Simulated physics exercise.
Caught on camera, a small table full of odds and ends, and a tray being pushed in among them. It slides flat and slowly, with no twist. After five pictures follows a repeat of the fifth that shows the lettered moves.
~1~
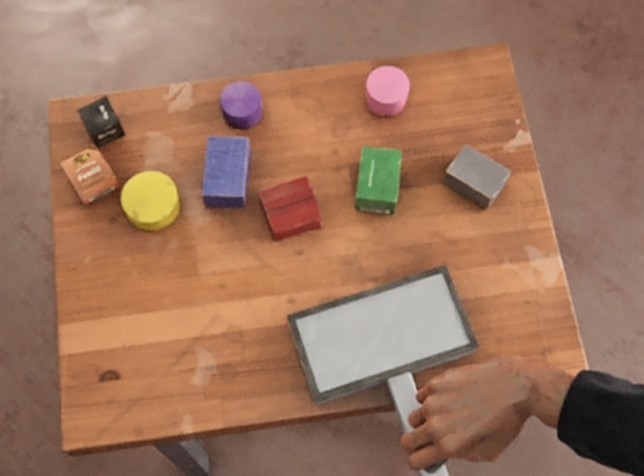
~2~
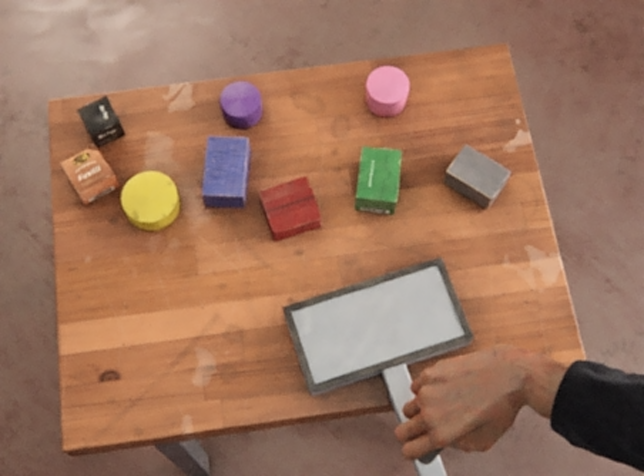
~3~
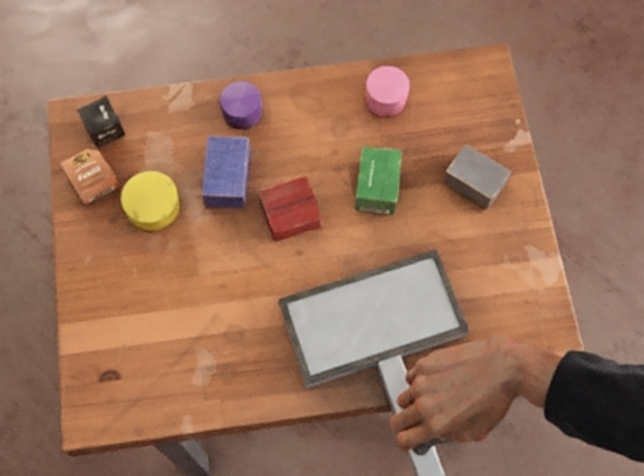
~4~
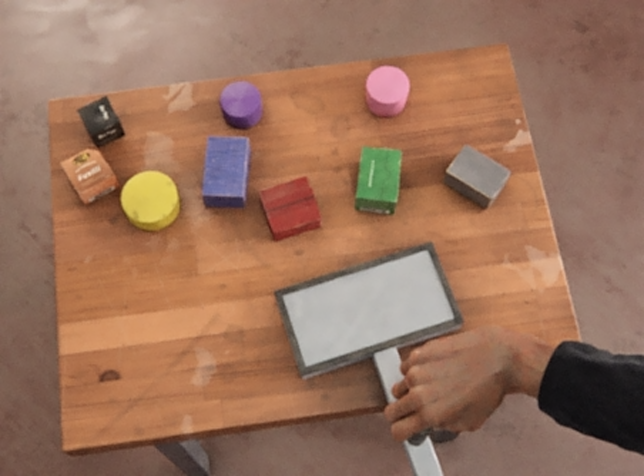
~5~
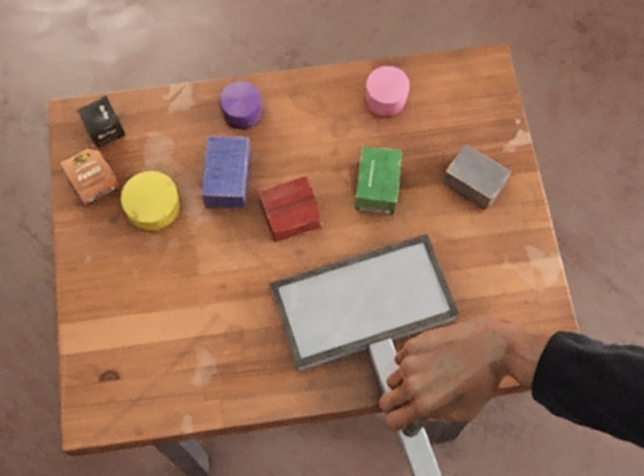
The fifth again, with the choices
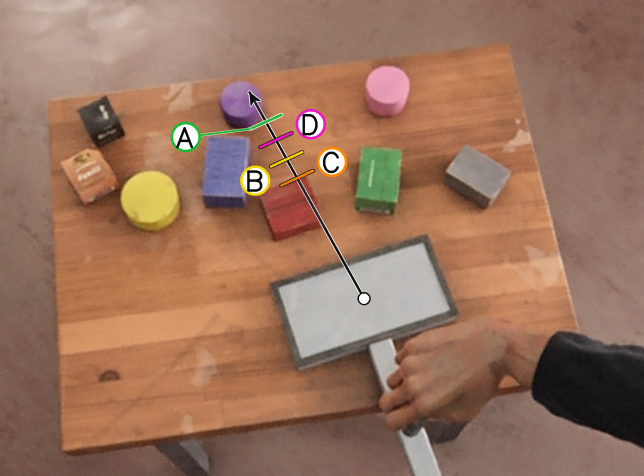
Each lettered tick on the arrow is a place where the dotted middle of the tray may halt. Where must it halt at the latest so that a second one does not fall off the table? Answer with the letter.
Mark D.
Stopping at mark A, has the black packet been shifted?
By then, no.
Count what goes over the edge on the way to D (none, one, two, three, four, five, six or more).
By then, one.
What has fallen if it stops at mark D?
The purple tin.
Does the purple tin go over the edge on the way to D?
Yes.
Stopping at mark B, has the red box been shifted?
Yes.
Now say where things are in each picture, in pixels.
The first frame shows green packet (378, 180); blue block (227, 172); tray (383, 331).
The second frame shows tray (378, 324); red box (291, 209).
The third frame shows tray (373, 315); grey block (477, 177).
The fourth frame shows tray (369, 307); purple tin (242, 105).
The fifth frame shows tray (364, 299); green packet (378, 180); blue block (227, 172); orange packet (90, 175).
On the marked copy, A at (266, 122); B at (287, 159); C at (298, 178); D at (276, 140); the arrow from (364, 299) to (249, 92); the white dot at (364, 299).
Following D. Soon after the start, tray (330, 242); green packet (362, 155); red box (281, 191).
Later, tray (299, 185); purple tin (241, 97); green packet (329, 102).
In the end, tray (276, 145); purple tin over the edge; green packet (304, 67); one fallen.
As for the rest, A drops two; B is within the limit but short; C is within the limit but short.
